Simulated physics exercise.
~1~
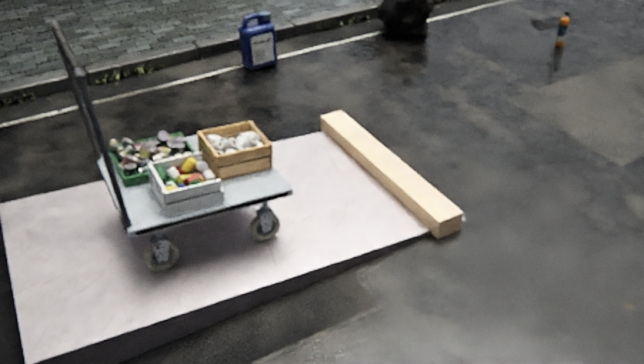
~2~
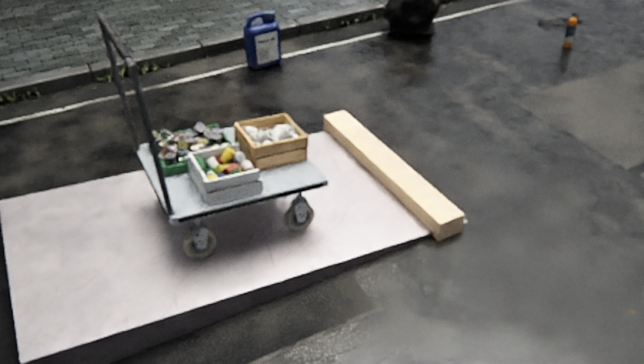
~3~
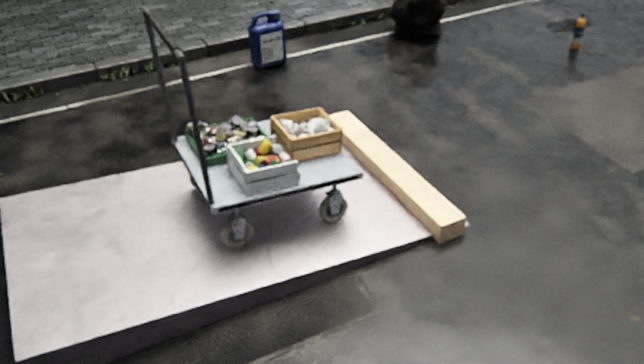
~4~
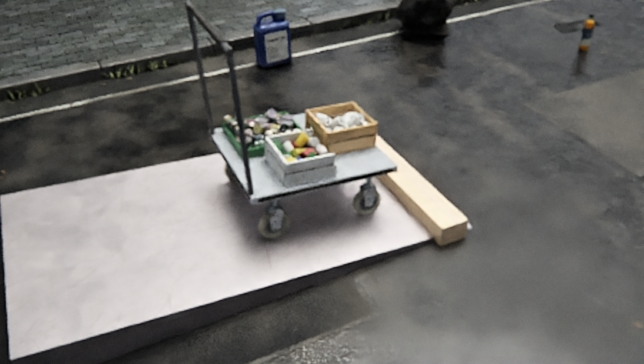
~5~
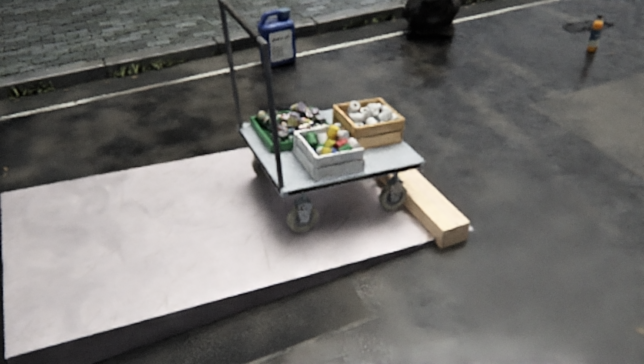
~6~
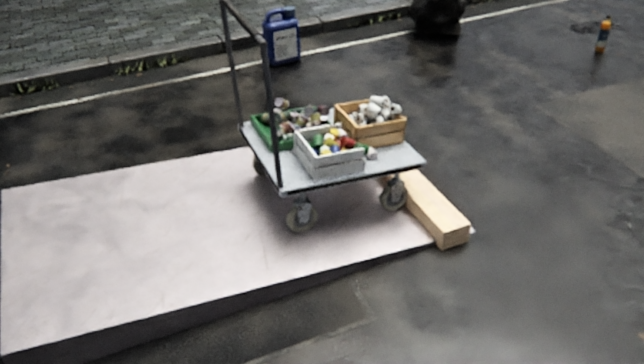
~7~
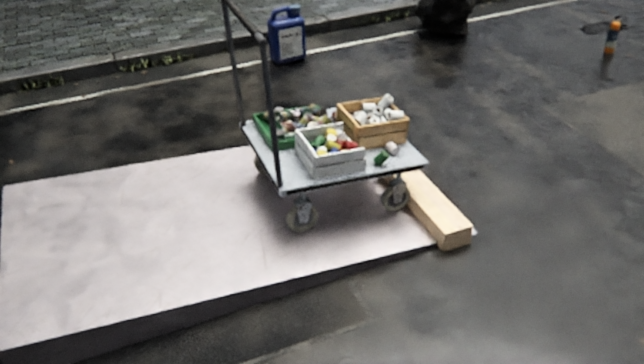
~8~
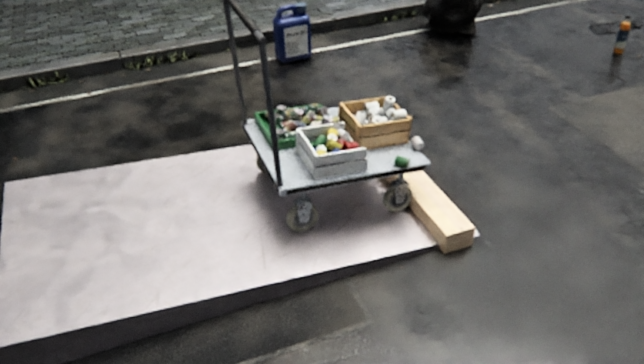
Platform trolley carrying three baskets rolling right down a ramp, stopping at a wooden kerb, a few small items spilling onto its deck.
